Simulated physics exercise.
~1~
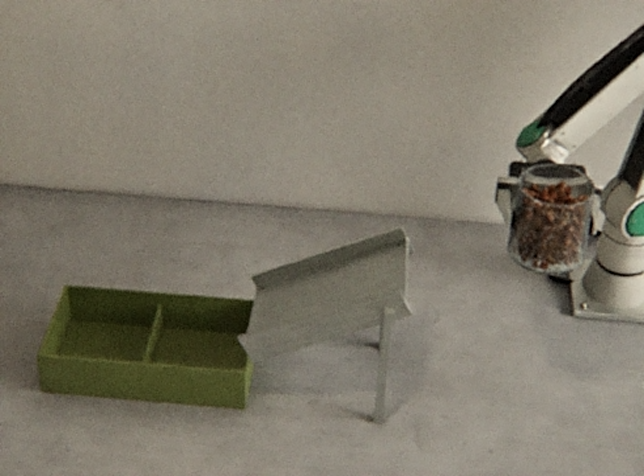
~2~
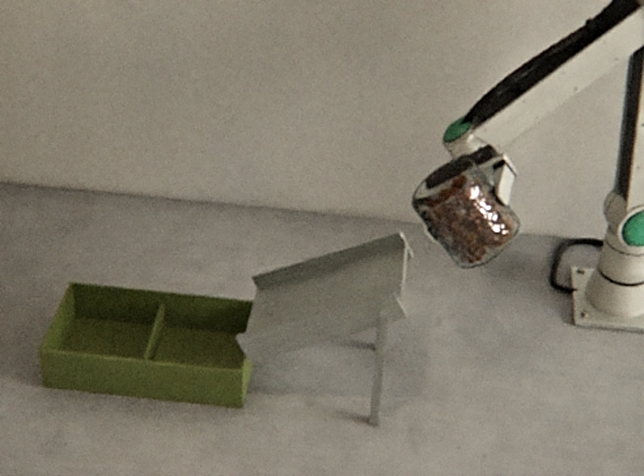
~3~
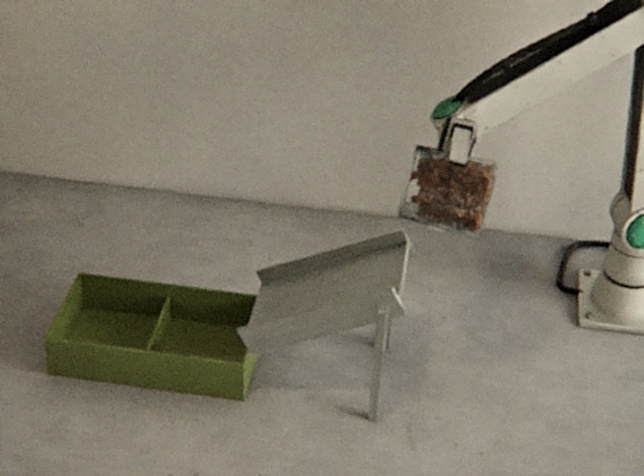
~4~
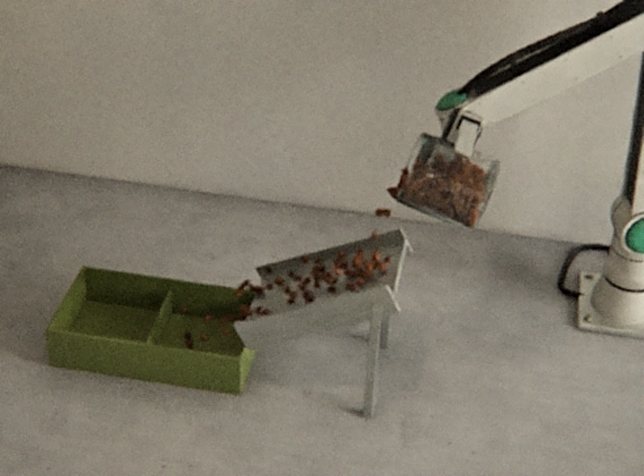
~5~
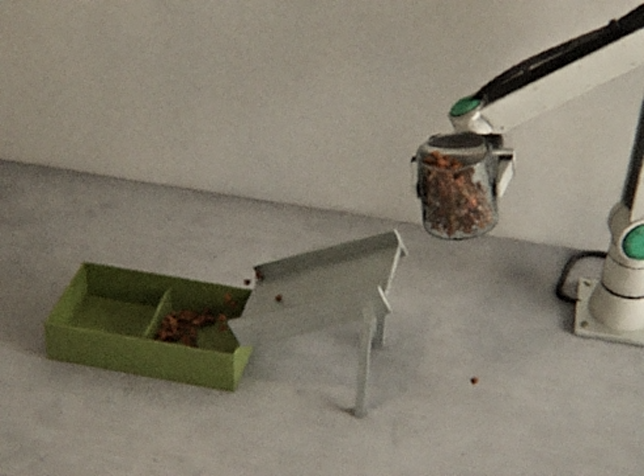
Robot arm carrying a clear cup of brown pellets left, tipping some down a chute into a green tray, then righting it.
